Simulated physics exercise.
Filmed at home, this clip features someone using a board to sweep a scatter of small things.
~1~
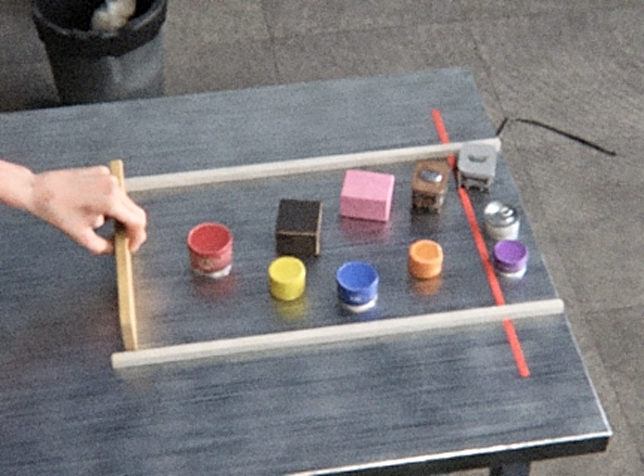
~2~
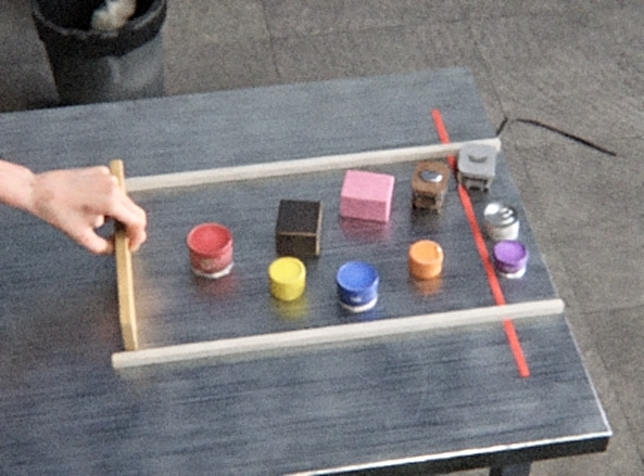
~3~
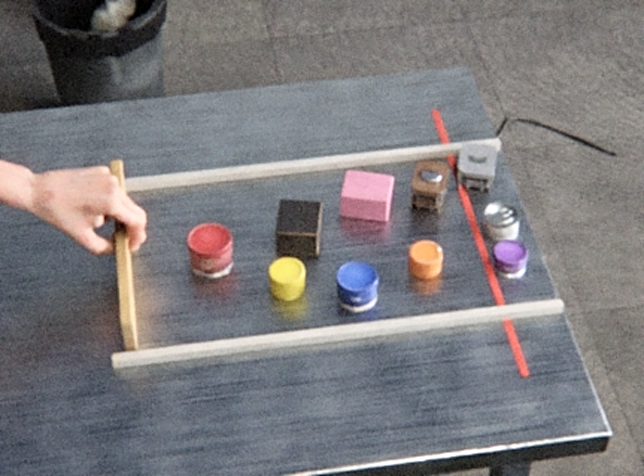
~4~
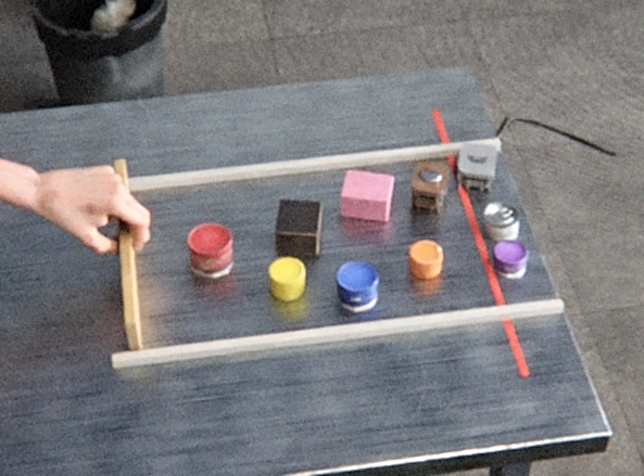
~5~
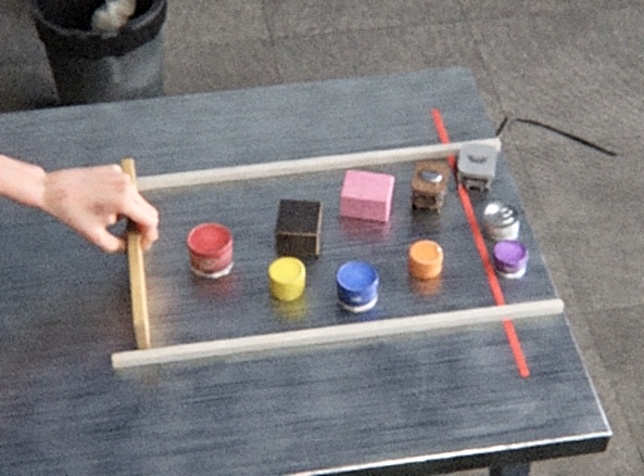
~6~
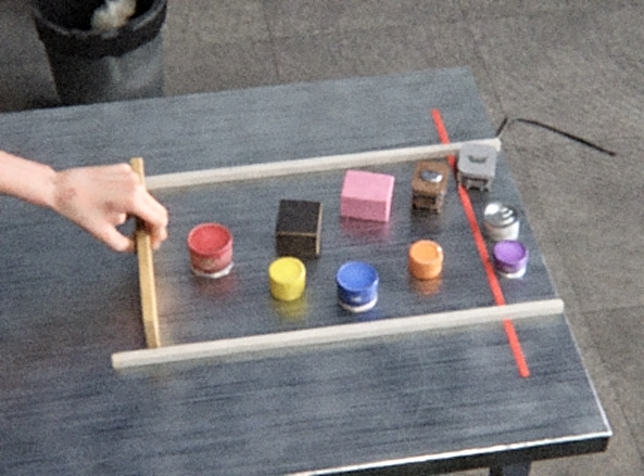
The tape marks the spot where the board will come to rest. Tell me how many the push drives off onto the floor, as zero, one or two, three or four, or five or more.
The number of pieces cleared off the edge is going to be three or four exactly.
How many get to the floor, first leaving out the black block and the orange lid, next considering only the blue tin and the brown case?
It would be 3 and 3.
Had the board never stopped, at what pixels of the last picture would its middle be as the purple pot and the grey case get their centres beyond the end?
Near (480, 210) in the first case, near (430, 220) in the other.
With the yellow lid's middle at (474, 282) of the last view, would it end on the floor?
From that start the object is safe.
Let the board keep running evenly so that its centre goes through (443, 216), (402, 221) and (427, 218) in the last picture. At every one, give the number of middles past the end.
Going through the three places, I get 1, 0 and 0.
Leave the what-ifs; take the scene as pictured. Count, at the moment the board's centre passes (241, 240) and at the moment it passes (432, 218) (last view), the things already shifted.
The first number is 2, the next one 9.
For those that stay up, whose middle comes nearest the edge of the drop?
The answer: The purple pot.
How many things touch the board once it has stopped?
5 in contact.
Early on, none off yet; white pot at rest near (501, 221); purple pot at rest near (510, 258); grey case at rest near (477, 168).
Finally, the number that fall off is three or four; lost, brown case, grey case and white pot.
